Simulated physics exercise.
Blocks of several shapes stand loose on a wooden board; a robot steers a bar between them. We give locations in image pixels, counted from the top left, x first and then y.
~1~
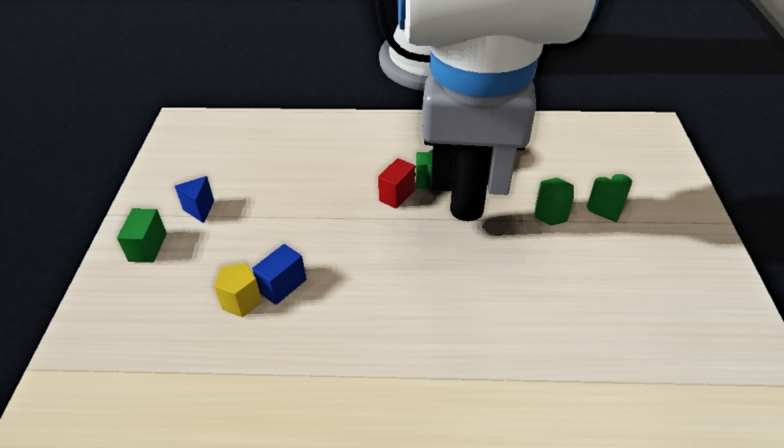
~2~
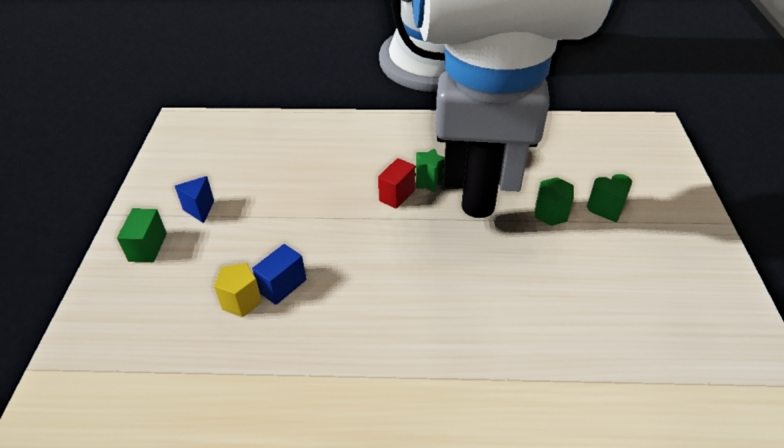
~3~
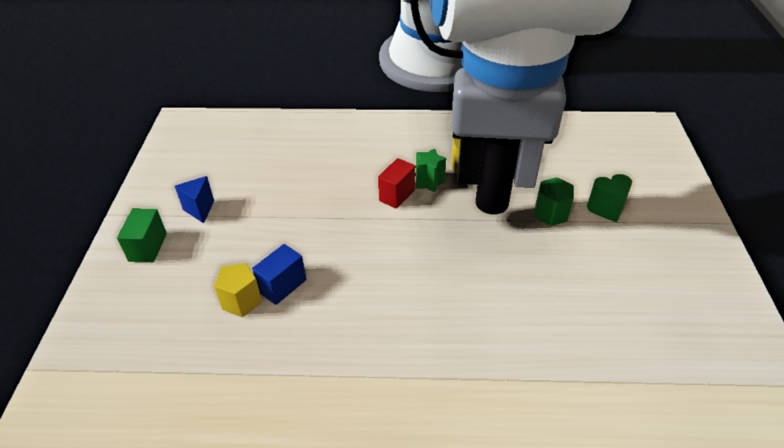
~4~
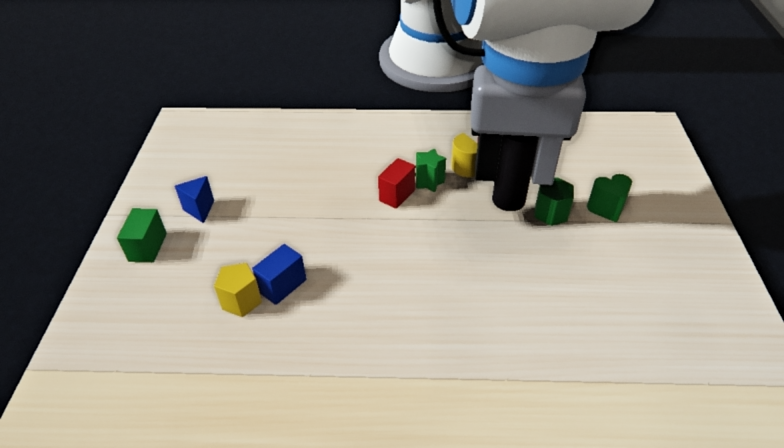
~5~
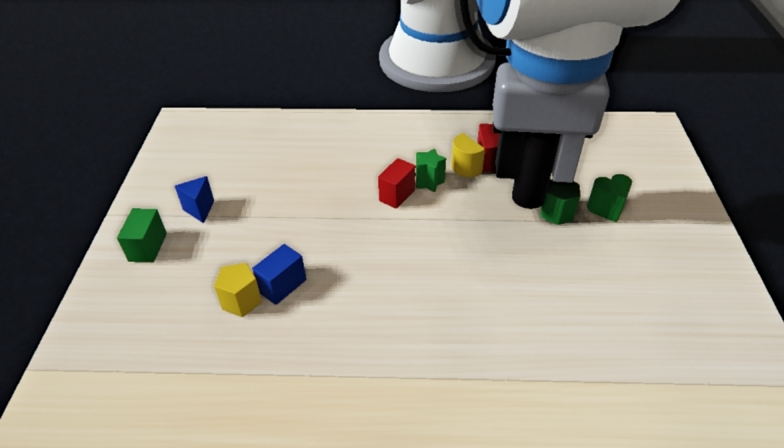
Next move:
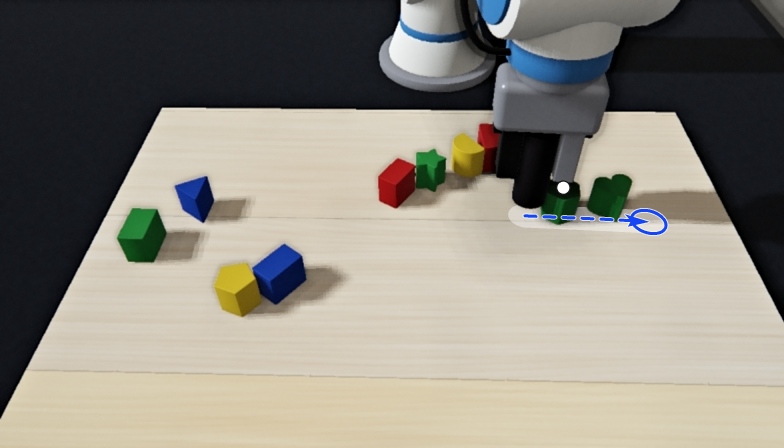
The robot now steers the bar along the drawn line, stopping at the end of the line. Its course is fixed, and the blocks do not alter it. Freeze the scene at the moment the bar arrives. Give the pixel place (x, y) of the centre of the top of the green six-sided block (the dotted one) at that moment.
Its top centre lands on (613, 172).
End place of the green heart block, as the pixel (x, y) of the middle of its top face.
It will likely be found at (646, 174).
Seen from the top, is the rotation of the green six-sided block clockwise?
No - that is not the case.
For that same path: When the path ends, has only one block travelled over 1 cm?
No, it doesn't check out.
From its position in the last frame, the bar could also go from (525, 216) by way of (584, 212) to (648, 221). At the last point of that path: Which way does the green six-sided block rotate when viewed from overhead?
The block turns counter-clockwise.
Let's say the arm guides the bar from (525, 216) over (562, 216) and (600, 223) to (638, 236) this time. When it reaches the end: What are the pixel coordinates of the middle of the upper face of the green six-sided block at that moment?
(607, 175)
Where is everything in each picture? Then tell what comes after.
Bar tip (467, 210); block tops, red D-shaped block hidden; green six-sided block (557, 189); green heart block (615, 184), in the first frame.
Bar (478, 207); blocks unchanged, in the second frame.
Bar (492, 204); blocks unchanged, in the third frame.
Bar (509, 201); blocks unchanged, in the fourth frame.
Bar (528, 198); red D-shaped block (493, 135); green six-sided block (563, 188); green heart block (615, 184), in the fifth frame.
Path on the board, from (525, 216) directly to (649, 222); the dot is on the green six-sided block.
On the path given first. One third of the way, bar (571, 200); green six-sided block (597, 180), turned 50° anticlockwise; green heart block (632, 180), turned 35° clockwise.
Two thirds of the way, bar (614, 202); green six-sided block (612, 173), turned 80° anticlockwise; green heart block (645, 174), turned 65° clockwise.
At the end, bar (656, 204); red D-shaped block in place; green six-sided block (613, 172), turned 85° anticlockwise; green heart block (646, 174), turned 65° clockwise.
